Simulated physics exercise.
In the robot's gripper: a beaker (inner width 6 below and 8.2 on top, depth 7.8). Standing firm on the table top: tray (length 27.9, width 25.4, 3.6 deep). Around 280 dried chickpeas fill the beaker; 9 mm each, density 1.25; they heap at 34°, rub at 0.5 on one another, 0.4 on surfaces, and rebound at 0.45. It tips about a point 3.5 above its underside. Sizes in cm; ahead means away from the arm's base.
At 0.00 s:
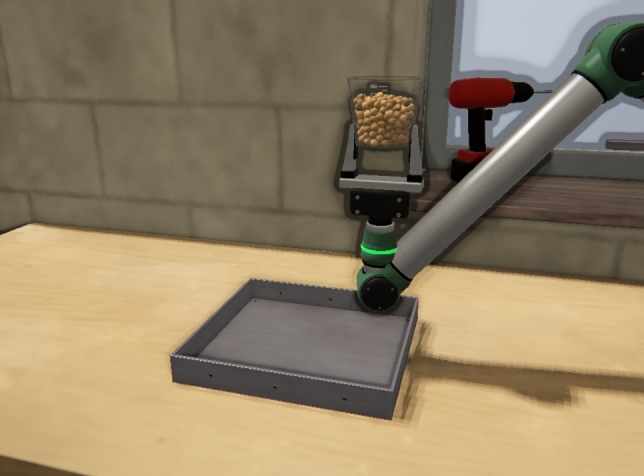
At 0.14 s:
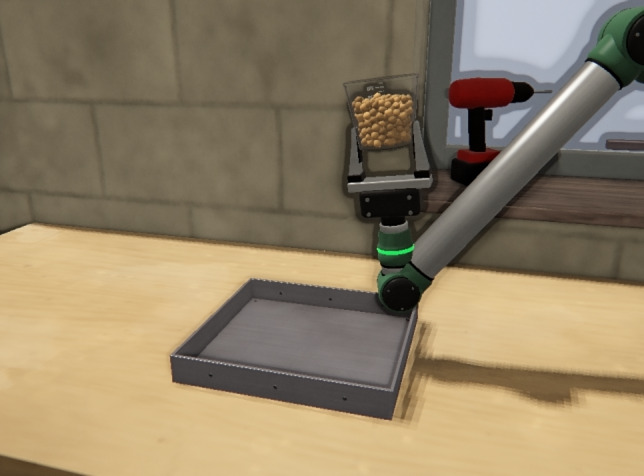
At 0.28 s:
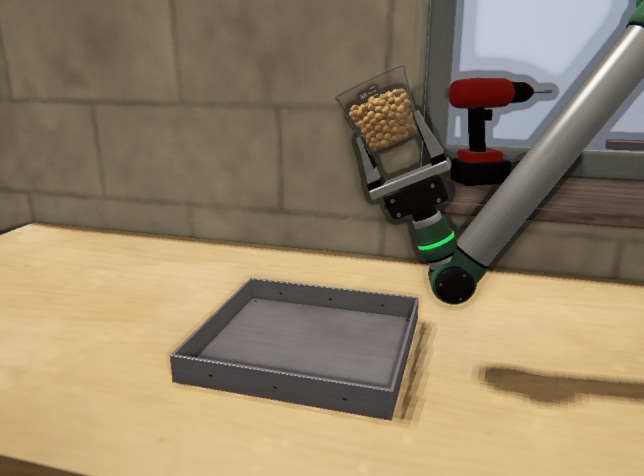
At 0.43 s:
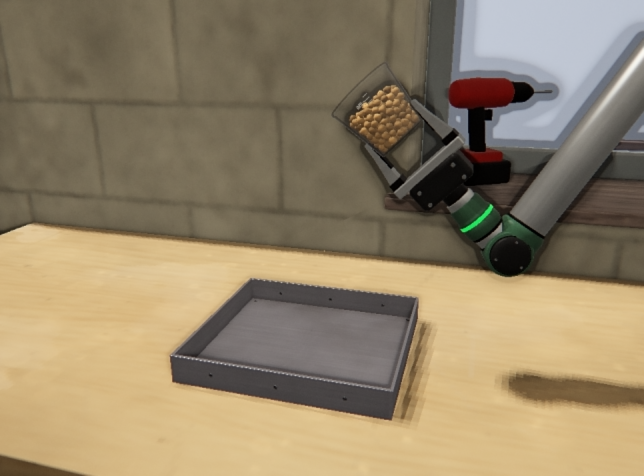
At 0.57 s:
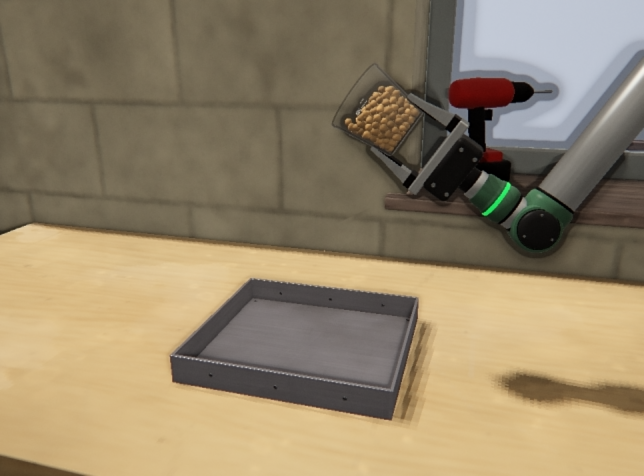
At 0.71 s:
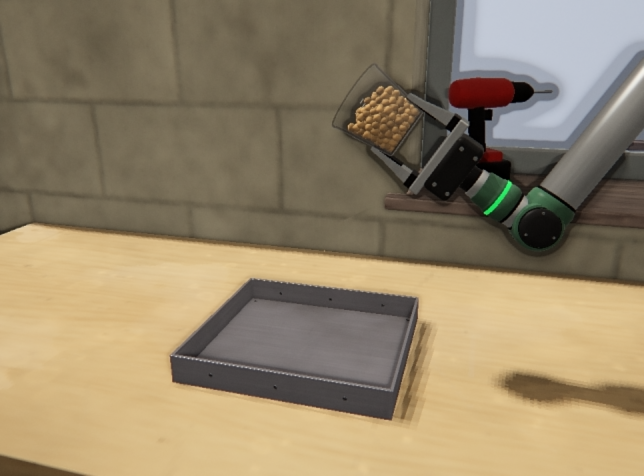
A grey robot arm with green joints reaches in from the right, gripping a clear beaker of tan chickpeas above a pale wooden table, seen from slightly above. An empty dark grey tray sits on the table, with a stone-block wall behind and a red drill by a window at right. The arm draws rightward, steadily tilting the beaker to the left, then nearly stills while the camera stays fixed.
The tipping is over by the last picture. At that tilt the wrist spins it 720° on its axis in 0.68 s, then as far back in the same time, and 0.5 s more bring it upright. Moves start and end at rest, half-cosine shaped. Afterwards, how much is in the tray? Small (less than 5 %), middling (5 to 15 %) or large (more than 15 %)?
Share in the tray: Small (less than 5 %).
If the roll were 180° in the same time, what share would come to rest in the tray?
It would be near 0 per cent.
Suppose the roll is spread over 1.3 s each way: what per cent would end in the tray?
Then about 5 per cent.
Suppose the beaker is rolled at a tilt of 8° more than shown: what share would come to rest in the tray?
Then about 10 per cent.
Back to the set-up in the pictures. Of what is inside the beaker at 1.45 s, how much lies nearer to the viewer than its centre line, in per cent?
Some 50 per cent.
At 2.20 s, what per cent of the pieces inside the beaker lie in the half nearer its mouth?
Roughly 35 per cent.
After 1.45 s, tipped 57°, highest piece 36 above the table; 279 in the beaker, 1 in flight or on a rim.
After 2.20 s, tipped 48°, highest piece 35 above the table; 276 in the beaker, 2 in the tray, 2 in flight or on a rim.
After 2.77 s, upright, highest piece 38 above the table; 276 in the beaker, 4 in the tray.
After 3.47 s, upright, highest piece 38 above the table; 276 in the beaker, 4 in the tray.
In the end, 276 in the beaker, 4 in the tray. That is 1 % in the tray.
